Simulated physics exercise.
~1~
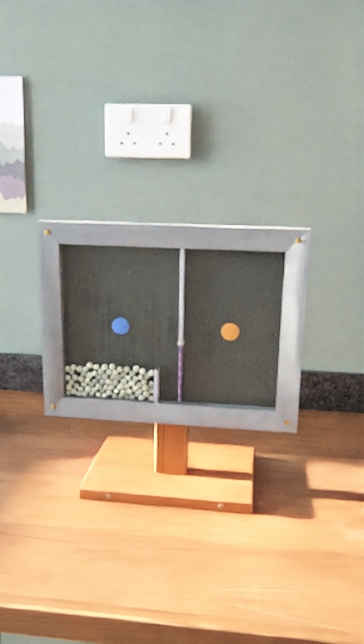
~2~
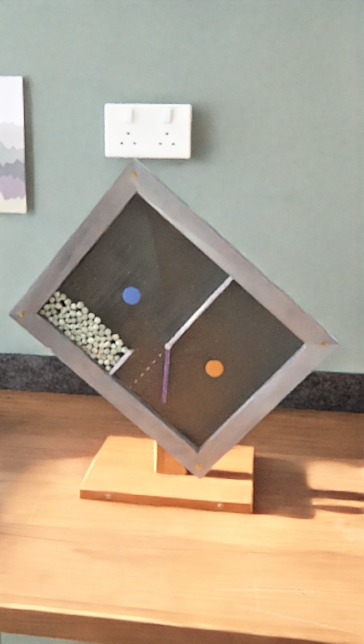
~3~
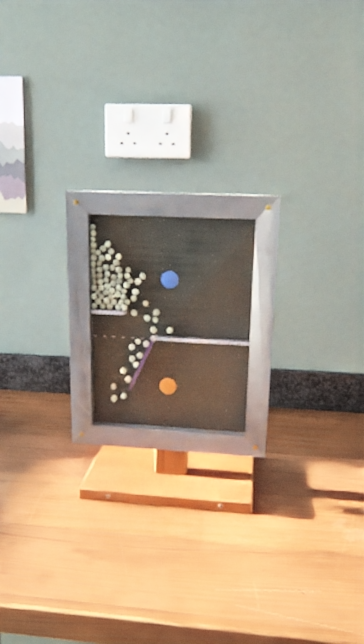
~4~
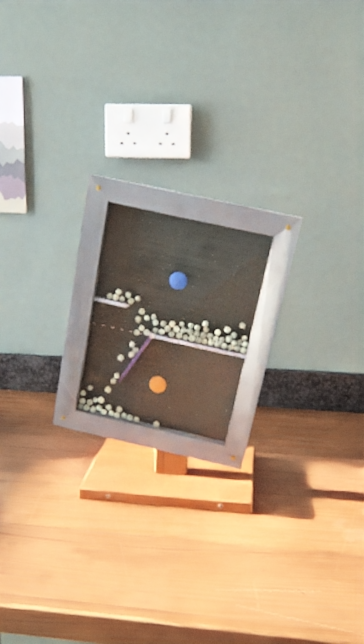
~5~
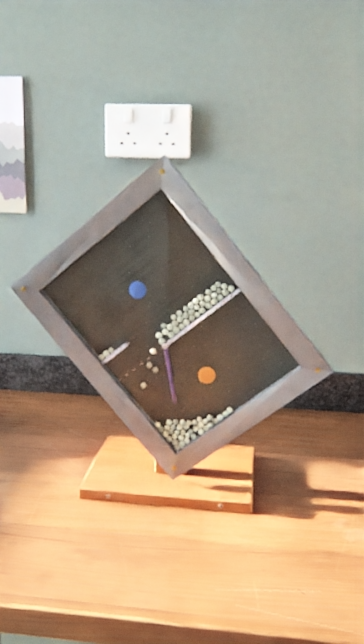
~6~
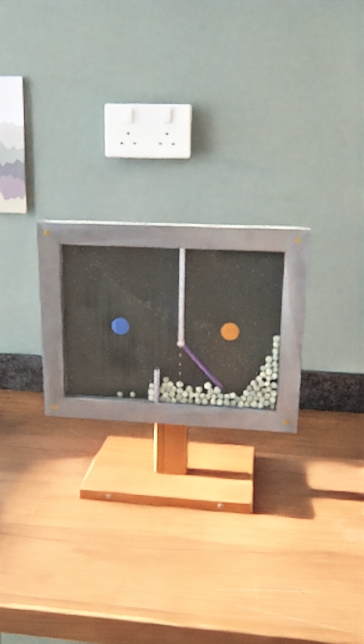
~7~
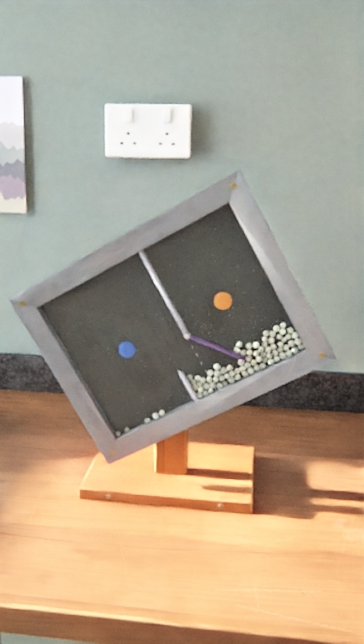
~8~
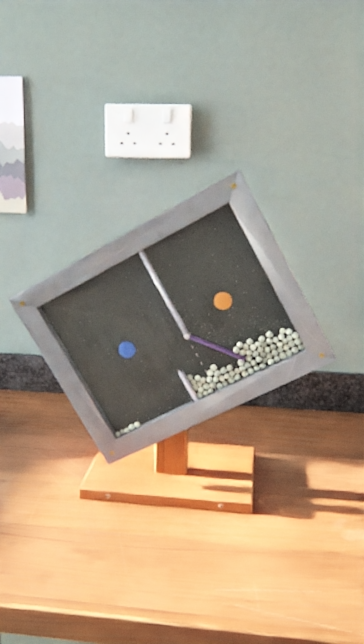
A framed box of small pale beads turned clockwise on its wooden stand, spilling them past a purple flap, then swung back beyond level and stopped tilted the other way, with most beads on the orange-dot side and a few on the blue.
